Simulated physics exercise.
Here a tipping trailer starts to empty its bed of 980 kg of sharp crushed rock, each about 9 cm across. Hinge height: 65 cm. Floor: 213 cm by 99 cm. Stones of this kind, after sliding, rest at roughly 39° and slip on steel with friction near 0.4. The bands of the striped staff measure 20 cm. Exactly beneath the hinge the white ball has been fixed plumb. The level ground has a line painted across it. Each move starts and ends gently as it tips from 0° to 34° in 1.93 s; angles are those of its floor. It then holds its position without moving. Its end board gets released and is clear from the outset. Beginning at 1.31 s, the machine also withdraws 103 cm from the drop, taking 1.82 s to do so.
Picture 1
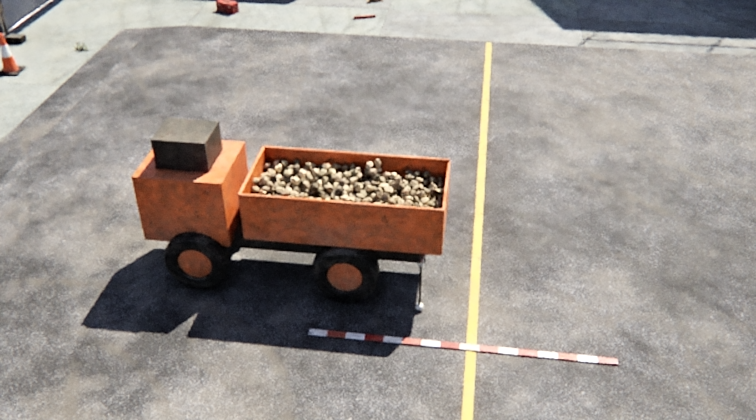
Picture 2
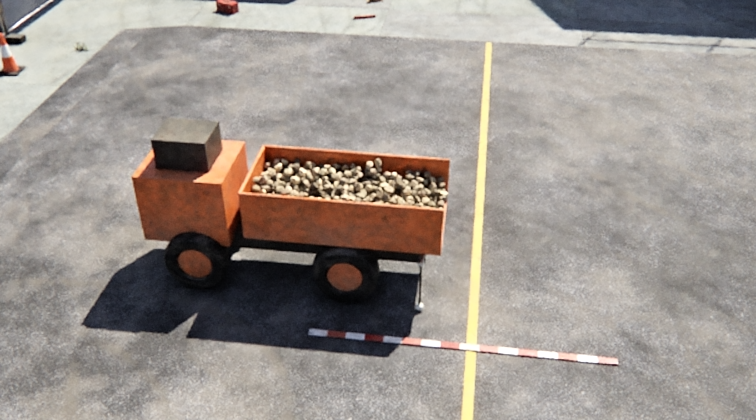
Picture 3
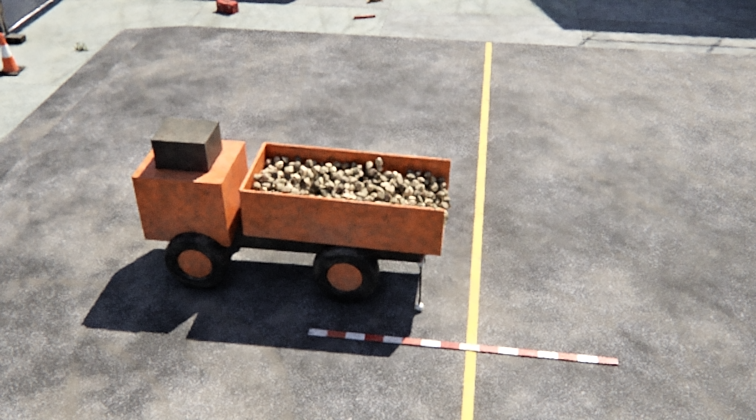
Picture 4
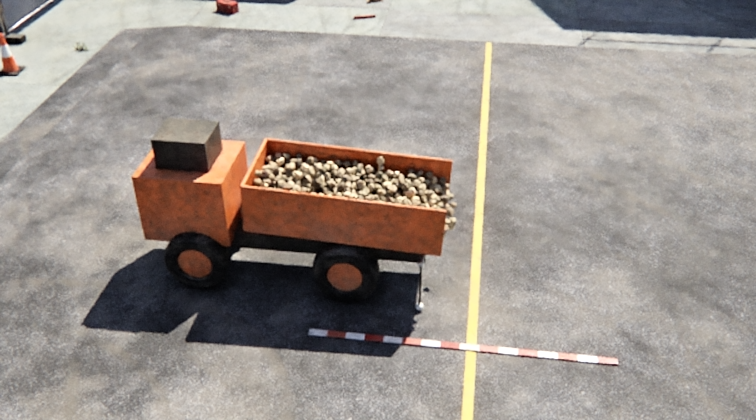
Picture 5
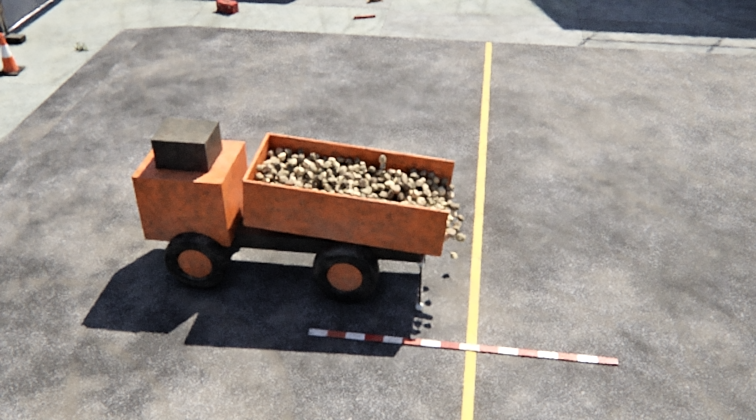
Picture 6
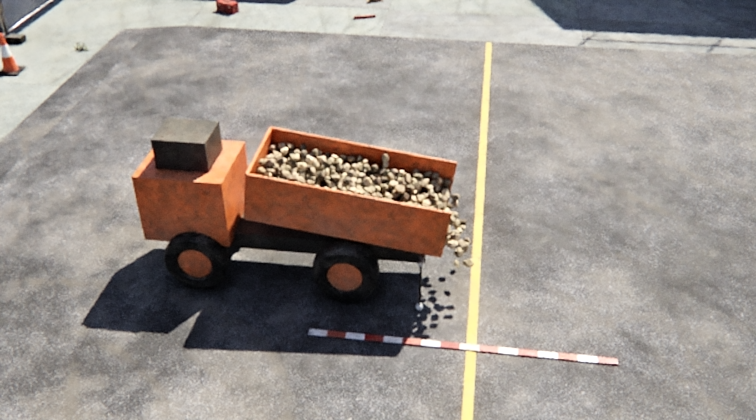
On grey tarmac, an orange truck's bed slowly tilts and pale stones drop off its right end.
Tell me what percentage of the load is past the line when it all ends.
I would put it at 25 %.
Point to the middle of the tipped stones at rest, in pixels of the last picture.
Their middle ends up near (442, 271).
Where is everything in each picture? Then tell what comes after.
In the first frame, the bed is at 0°, its lip at (441, 255); the top of the load is at (340, 171).
In the second frame, the bed is at 0°, its lip at (441, 255); the top of the load is at (342, 172).
The third frame shows lip at (441, 255), floor tilted 1°, highest stones at (338, 170).
The fourth frame shows lip at (441, 256), floor tilted 3°, highest stones at (307, 165); 1 % has left.
In the fifth frame, the bed is at 5°, its lip at (441, 256); the top of the load is at (292, 162); 2 % has left.
In the sixth frame, the bed is at 8°, its lip at (441, 257); the top of the load is at (284, 156); 3 % has left.
A little later the floor is at 29°; 84 % in the bed, 12 % short of the line, 4 % past the line; the foremost stones are at (503, 283).
Then the floor is at 34°; 45 % in the bed, 43 % short of the line, 12 % past the line; the foremost stones are at (517, 272).
Later still the floor is at 34°; 0 % in the bed, 77 % short of the line, 23 % past the line; the foremost stones are at (543, 280).
In the end the floor is at 34°; 0 % in the bed, 77 % short of the line, 23 % past the line; the foremost stones are at (543, 280).
